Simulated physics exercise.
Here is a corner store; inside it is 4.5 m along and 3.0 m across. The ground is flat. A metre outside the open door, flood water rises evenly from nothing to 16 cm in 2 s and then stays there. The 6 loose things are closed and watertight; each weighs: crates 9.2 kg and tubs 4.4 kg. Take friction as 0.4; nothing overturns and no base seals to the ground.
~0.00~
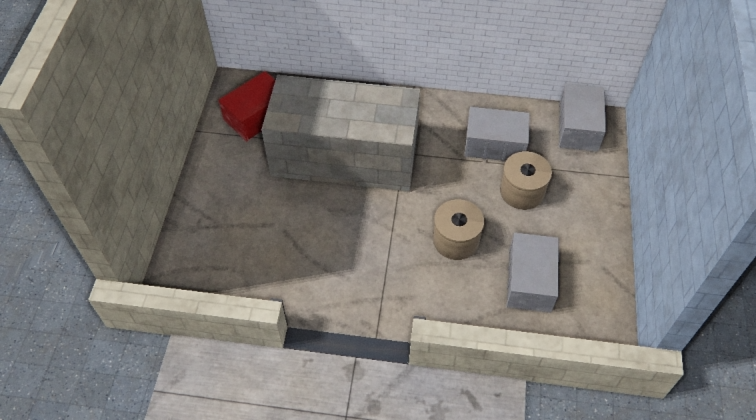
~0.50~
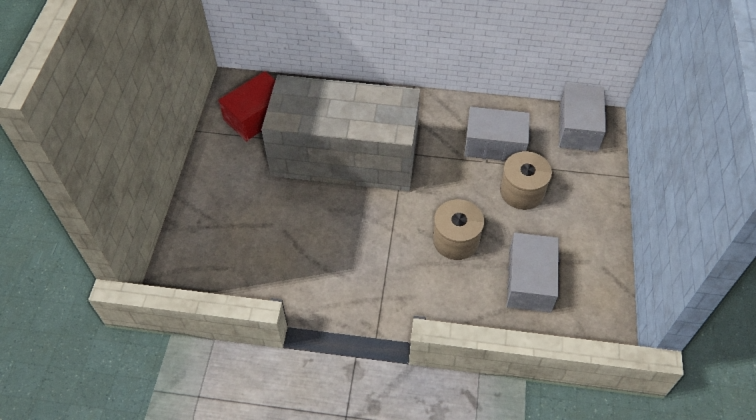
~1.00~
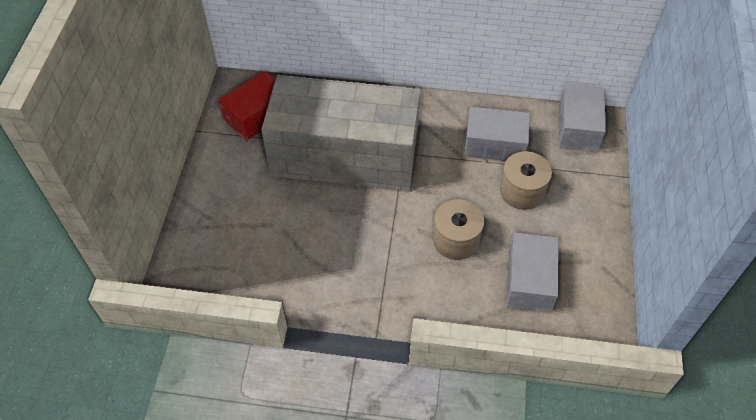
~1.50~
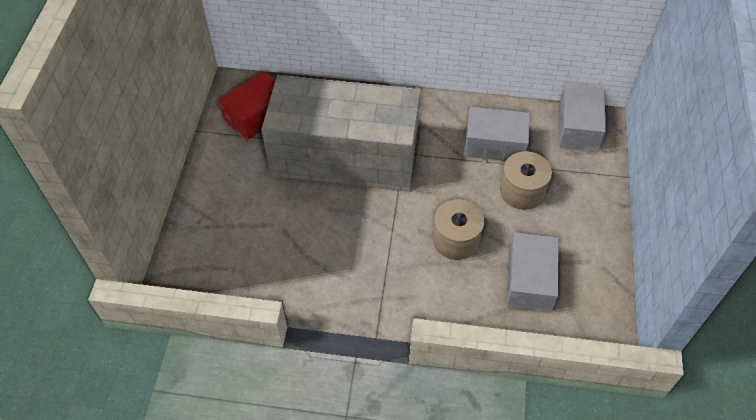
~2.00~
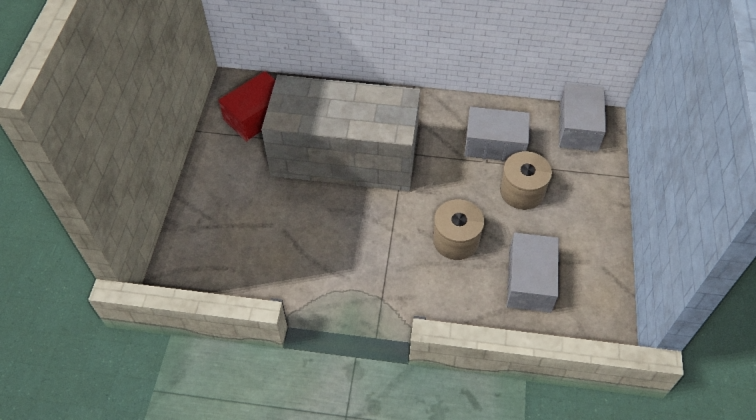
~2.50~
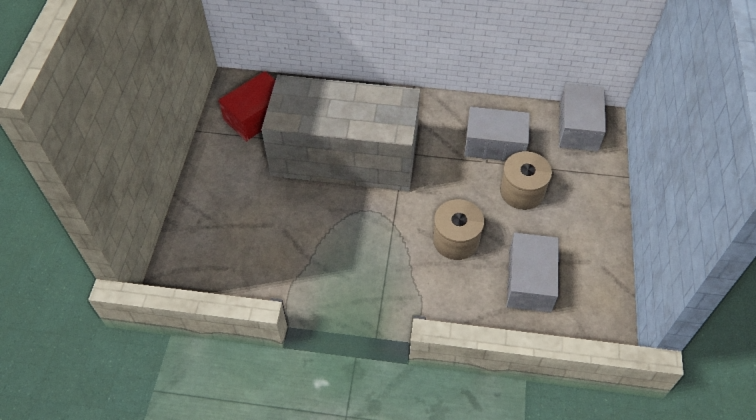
Clear green water surrounds and enters a small roofless store, seen from a fixed high view over its low front wall and doorway. Inside, a red object sits beside a large brick-patterned block at back left, with three grey crates and two tan tubs on the right. The water covers the outside ground, then the pale paving, and slides through the doorway in a widening rounded sheet, while everything inside stays still.
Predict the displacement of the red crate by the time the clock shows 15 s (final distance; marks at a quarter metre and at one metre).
Red crate moves a short way.
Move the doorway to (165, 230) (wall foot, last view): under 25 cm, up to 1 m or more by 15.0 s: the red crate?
Then the red crate travels far.
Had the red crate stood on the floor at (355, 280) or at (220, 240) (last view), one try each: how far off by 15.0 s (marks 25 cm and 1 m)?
In turn: It ends far away; it slides a little.
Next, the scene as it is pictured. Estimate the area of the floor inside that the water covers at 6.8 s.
Some 11.5 m2.
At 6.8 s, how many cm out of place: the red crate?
Roughly 0 cm by then.
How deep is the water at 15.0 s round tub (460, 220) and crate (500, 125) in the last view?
About 9 and 10 cm.
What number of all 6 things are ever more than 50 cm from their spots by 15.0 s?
5 of them.
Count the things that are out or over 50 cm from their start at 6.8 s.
I count 3.
After 3.5 s the red crate is near (254, 96), 0.0 m from its start, aground; 0 afloat.
After 6.8 s the red crate is near (255, 95), 0.0 m from its start, aground; 4 afloat.
After 11.0 s the red crate is near (345, 78), 1.0 m from its start, afloat; 6 afloat.
After 15.0 s the red crate is near (304, 77), 0.5 m from its start, afloat; 6 afloat.
